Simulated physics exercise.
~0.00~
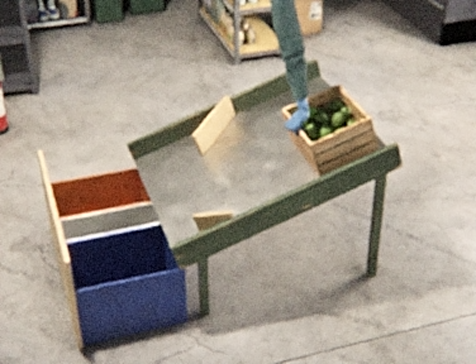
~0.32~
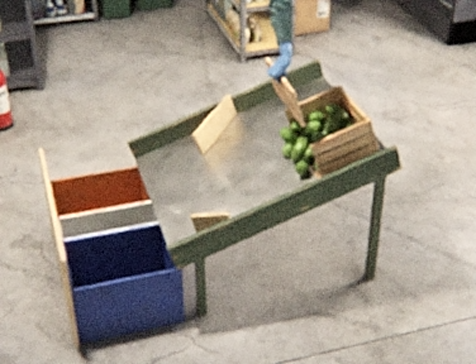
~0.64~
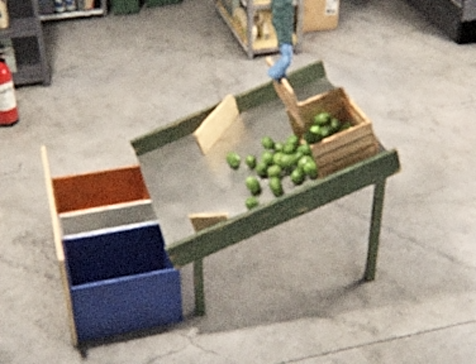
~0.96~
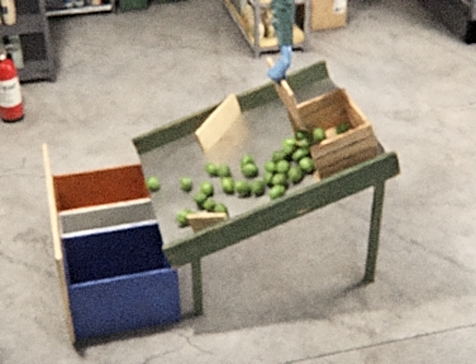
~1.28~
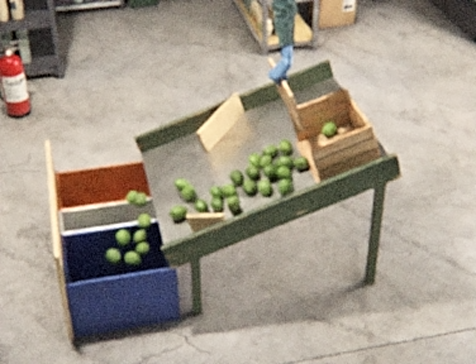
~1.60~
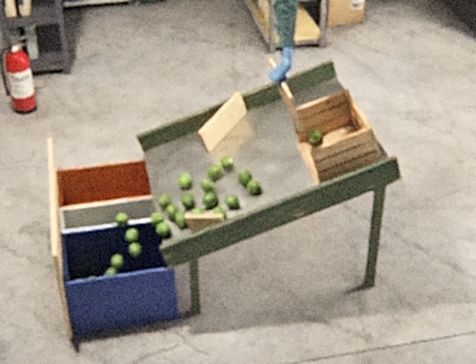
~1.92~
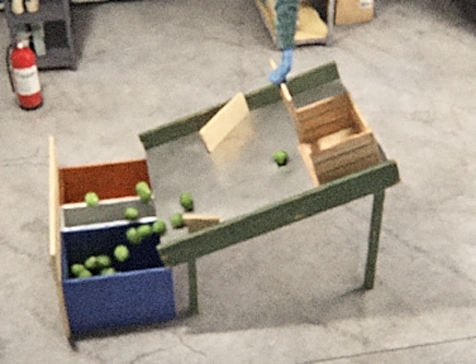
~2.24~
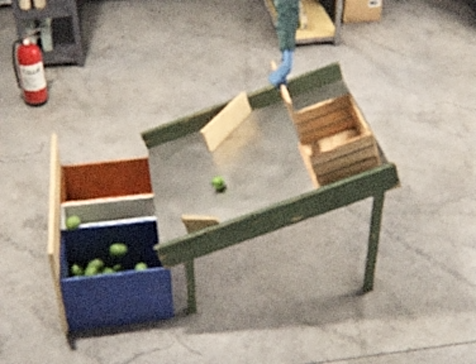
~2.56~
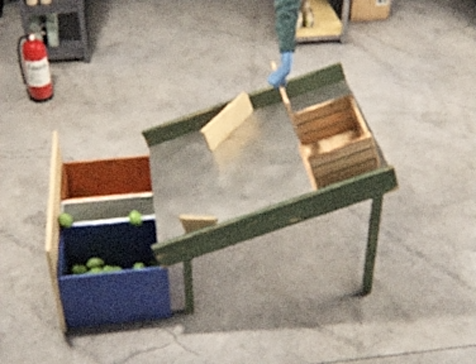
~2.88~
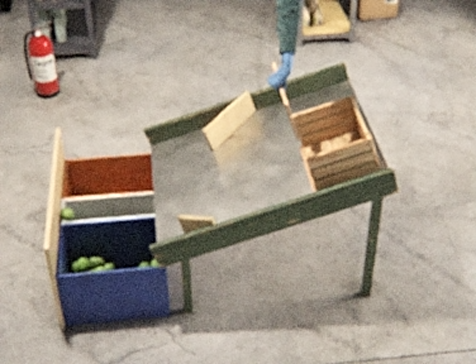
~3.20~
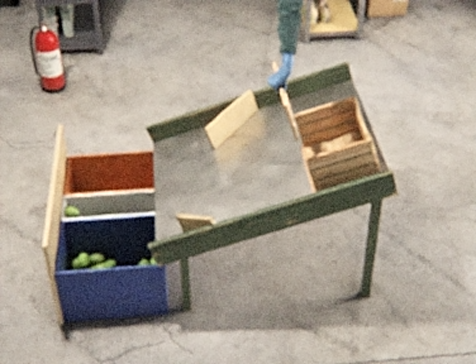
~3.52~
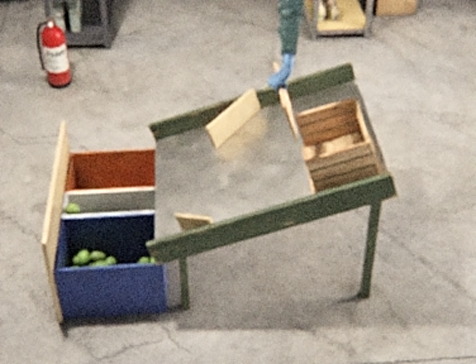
Limes roll from a wooden pen down a slope, most landing in the blue bin.
